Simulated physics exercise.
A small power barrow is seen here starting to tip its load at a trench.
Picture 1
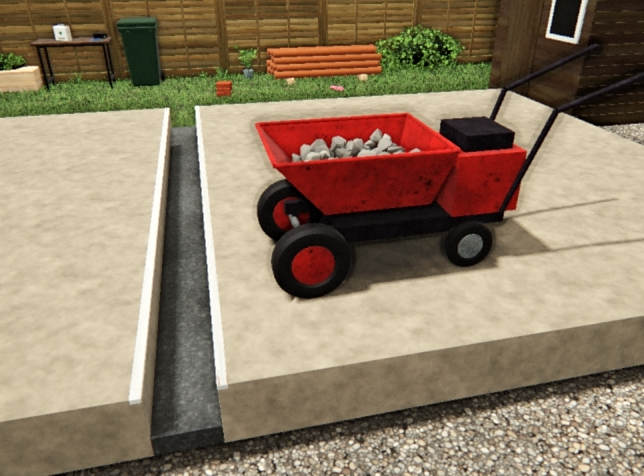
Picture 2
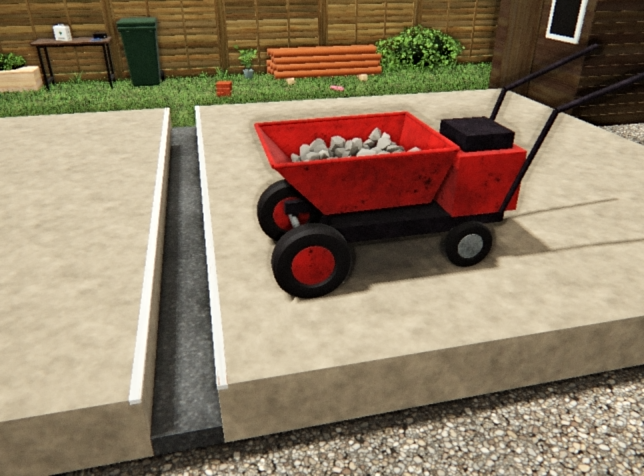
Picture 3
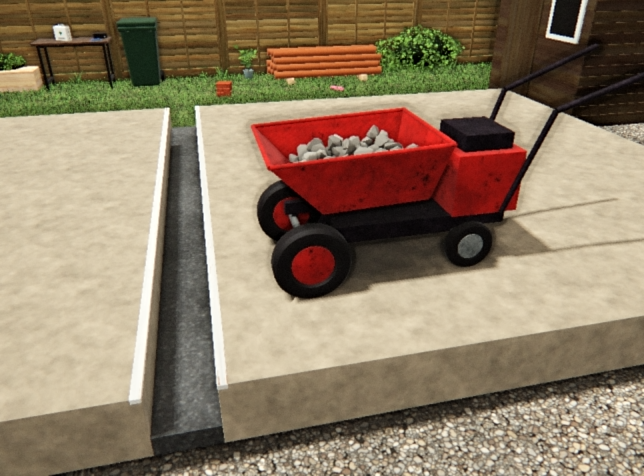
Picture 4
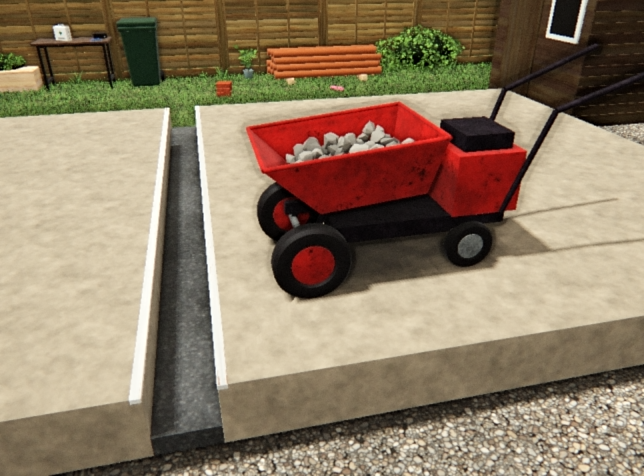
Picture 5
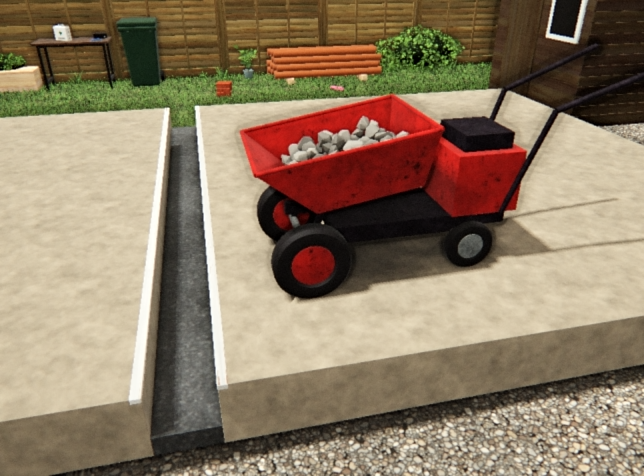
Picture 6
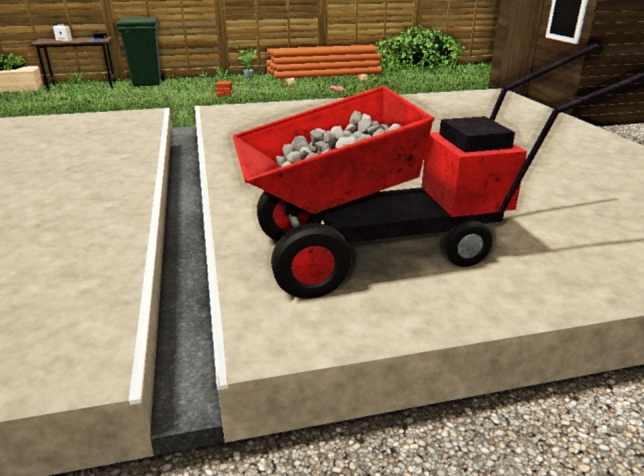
In a fenced garden, the skip of a red power barrow loaded with broken stones tilting gradually leftward beside a narrow trench.
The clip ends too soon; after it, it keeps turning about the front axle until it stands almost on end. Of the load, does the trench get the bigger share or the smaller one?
The trench will hold the main part of the load.
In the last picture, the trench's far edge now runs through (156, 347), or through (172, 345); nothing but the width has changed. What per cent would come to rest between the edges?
The first case gives close to 70 per cent and the second close to 50 per cent.
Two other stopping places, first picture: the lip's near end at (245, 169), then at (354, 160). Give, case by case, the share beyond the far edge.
First place: Around 50 per cent. Second place: Around 0 per cent.
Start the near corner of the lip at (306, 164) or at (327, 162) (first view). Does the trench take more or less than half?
Trial 1 exceeds half, trial 2 exceeds half.
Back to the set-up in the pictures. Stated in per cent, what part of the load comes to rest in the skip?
Estimate: Near 0 %.
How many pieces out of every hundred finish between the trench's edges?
Roughly 90 percent.
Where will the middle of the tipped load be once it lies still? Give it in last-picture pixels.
Somewhere close to (180, 302) in the last picture.
Shortly afterwards, skip tipped steeply; the whole lot in the skip.
Next, skip tipped right over; all but a few in the skip; a little in or heaped over the trench; only a few falling.
Some moments later, skip tipped right over; only a few in the skip; the bulk in or heaped over the trench; a little beyond it.
In the end, skip tipped right over; all but a few in or heaped over the trench; a little beyond it.
